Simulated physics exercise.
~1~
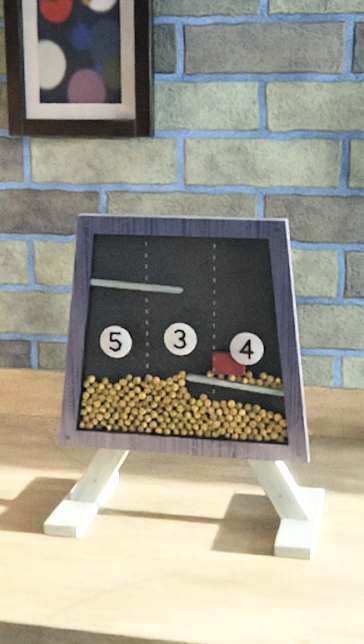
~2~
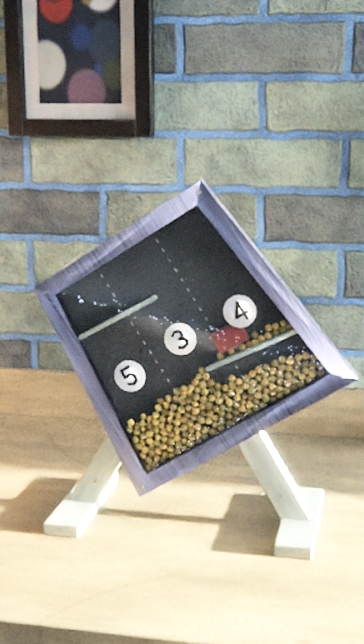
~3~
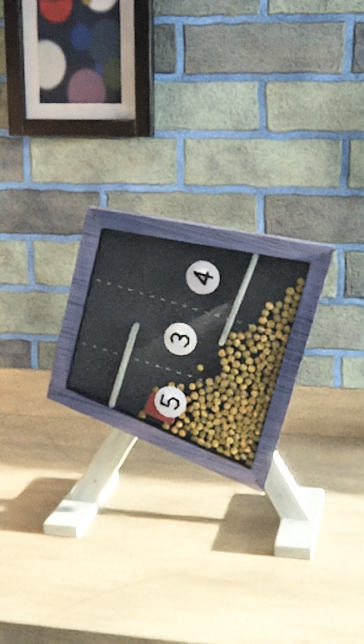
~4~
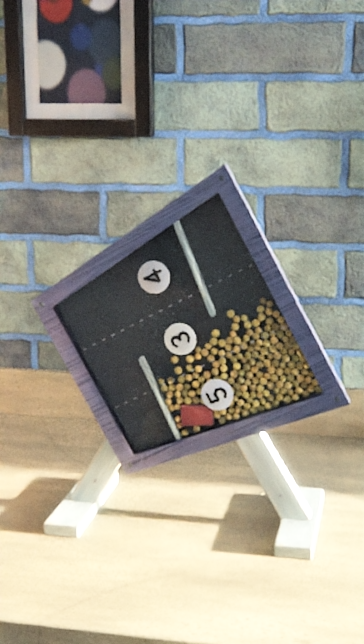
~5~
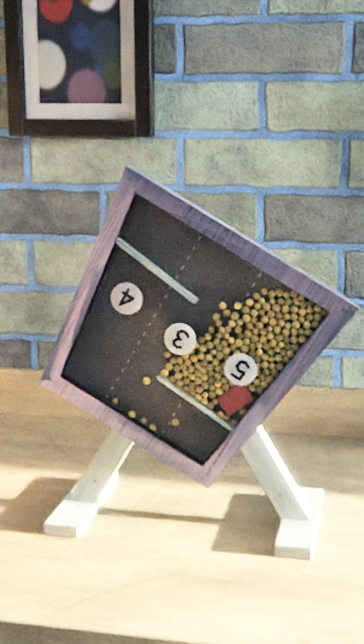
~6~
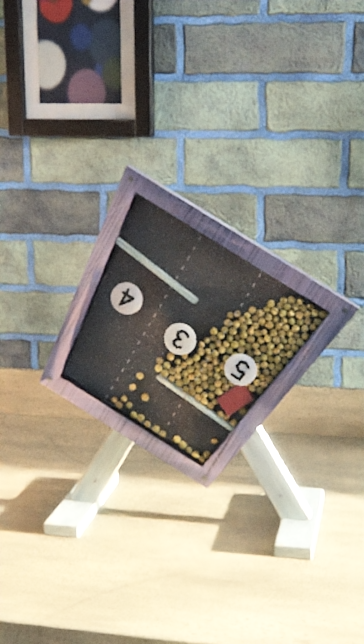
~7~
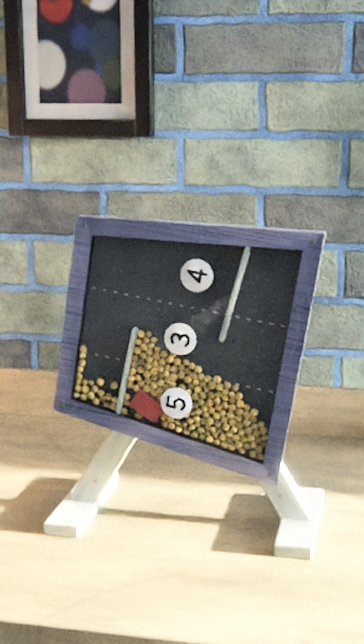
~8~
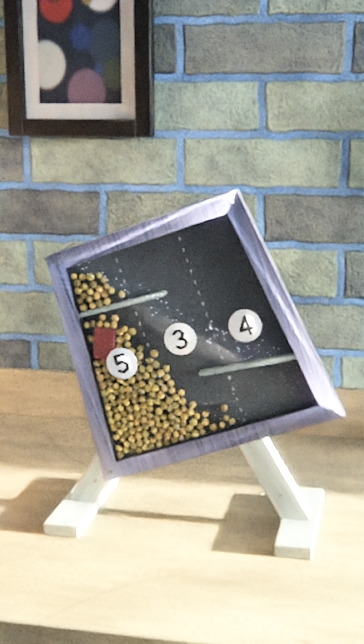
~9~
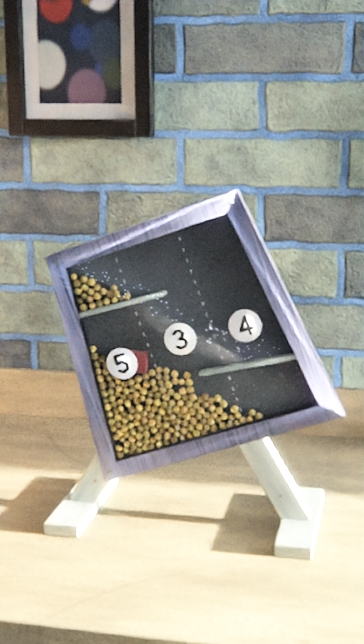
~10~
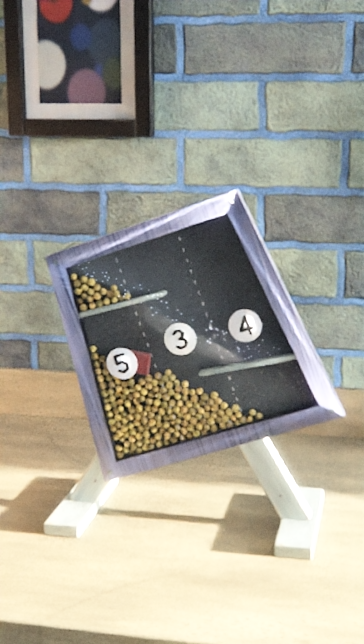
A square, purple-grey framed case with a dark window stands on white feet on a pale wooden tabletop, seen from the front by a still camera. Behind it are a blue-jointed brick wall and part of a dotted picture at upper left. Small tan beads fill the case's bottom, with a red block at right, among numbered strips and two pale shelves. The case turns anticlockwise until nearly upside down, and beads and block slide around while some beads spill past a shelf. It pauses, then swings back clockwise, stopping tilted. The block slips down rightward and rests on beads heaped at lower left, while a few stay on the upper shelf.
